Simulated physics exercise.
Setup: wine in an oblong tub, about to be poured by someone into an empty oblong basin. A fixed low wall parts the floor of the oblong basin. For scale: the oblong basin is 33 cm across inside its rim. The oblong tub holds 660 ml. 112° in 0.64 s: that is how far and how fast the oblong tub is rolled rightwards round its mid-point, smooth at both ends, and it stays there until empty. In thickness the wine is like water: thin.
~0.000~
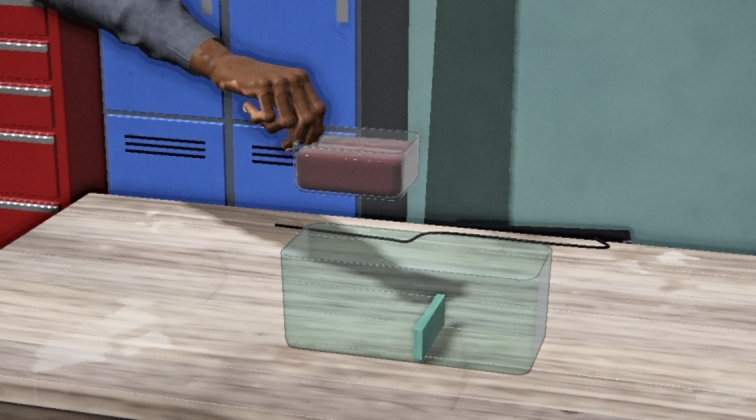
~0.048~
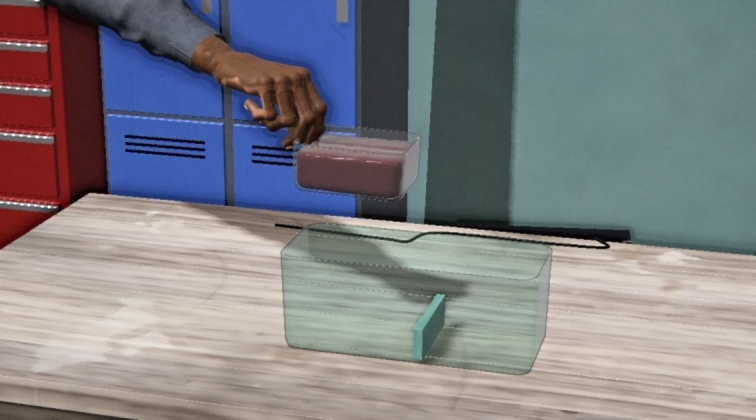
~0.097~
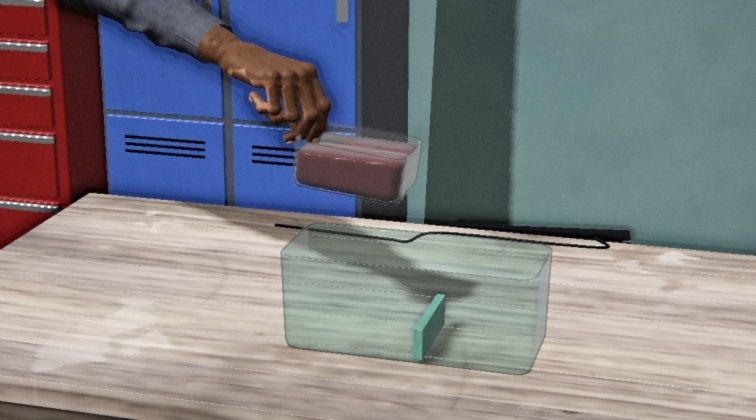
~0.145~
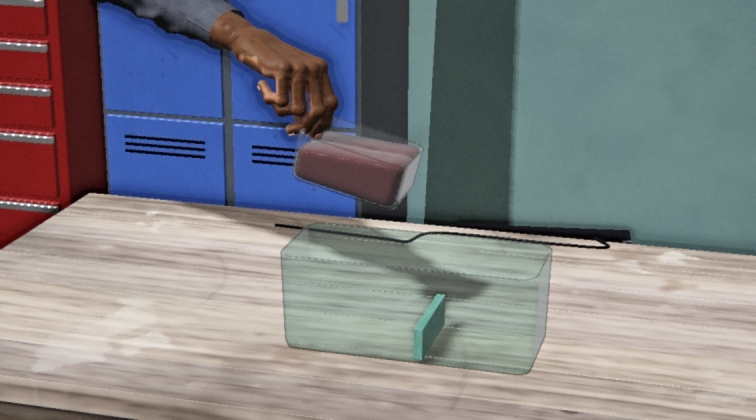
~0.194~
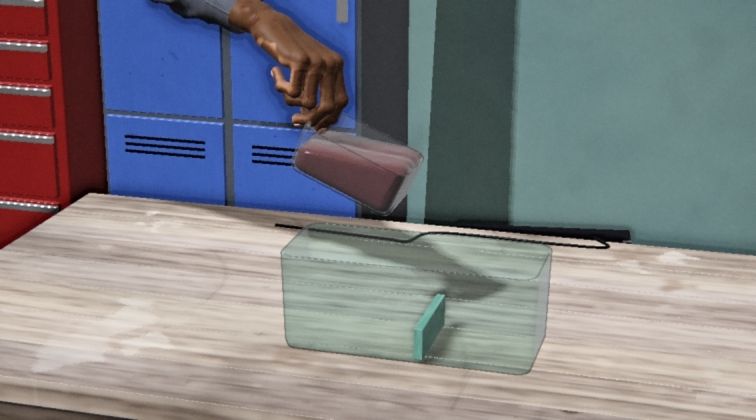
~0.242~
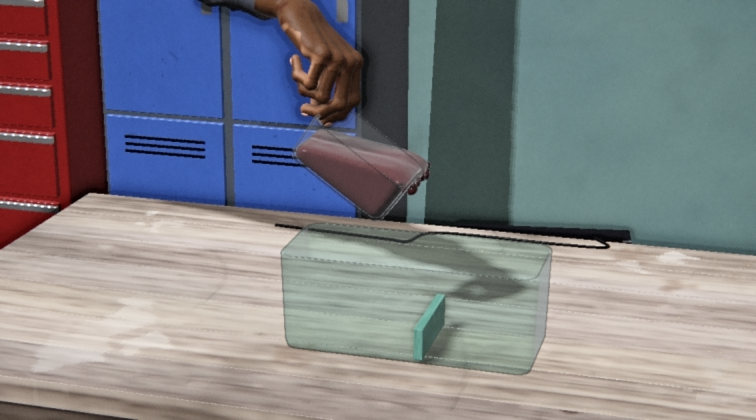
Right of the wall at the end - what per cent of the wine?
Near 61 per cent.
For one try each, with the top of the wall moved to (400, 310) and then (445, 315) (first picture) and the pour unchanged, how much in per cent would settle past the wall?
Around 80 and 45 percent, in that order.
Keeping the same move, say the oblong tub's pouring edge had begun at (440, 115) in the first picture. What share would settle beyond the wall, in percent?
It would then come to around 70 percent.
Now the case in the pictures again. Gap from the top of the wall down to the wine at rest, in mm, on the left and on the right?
Roughly 32 mm on the left side and roughly 20 mm on the right.
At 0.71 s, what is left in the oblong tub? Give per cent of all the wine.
Around 1 in a hundred is still there.
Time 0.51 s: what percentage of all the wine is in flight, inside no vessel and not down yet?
I'd put it at about 28 percent.
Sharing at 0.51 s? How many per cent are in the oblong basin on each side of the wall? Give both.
About 8 % left, 54 % right.
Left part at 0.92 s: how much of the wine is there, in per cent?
About 30 percent.
By 0.51 s the tilt is 101° and 9 per cent is still to pour, 8 is left of the wall and 54 right of it.
By 0.71 s the tilt is 112° and 1 per cent is still to pour, 26 is left of the wall and 64 right of it.
By 0.92 s the tilt is 112° and 0 per cent is still to pour, 31 is left of the wall and 64 right of it.
By 1.14 s the tilt is 112° and 0 per cent is still to pour, 34 is left of the wall and 61 right of it.
At rest 34 per cent lies left of the wall, 61 right of it and 6 outside.
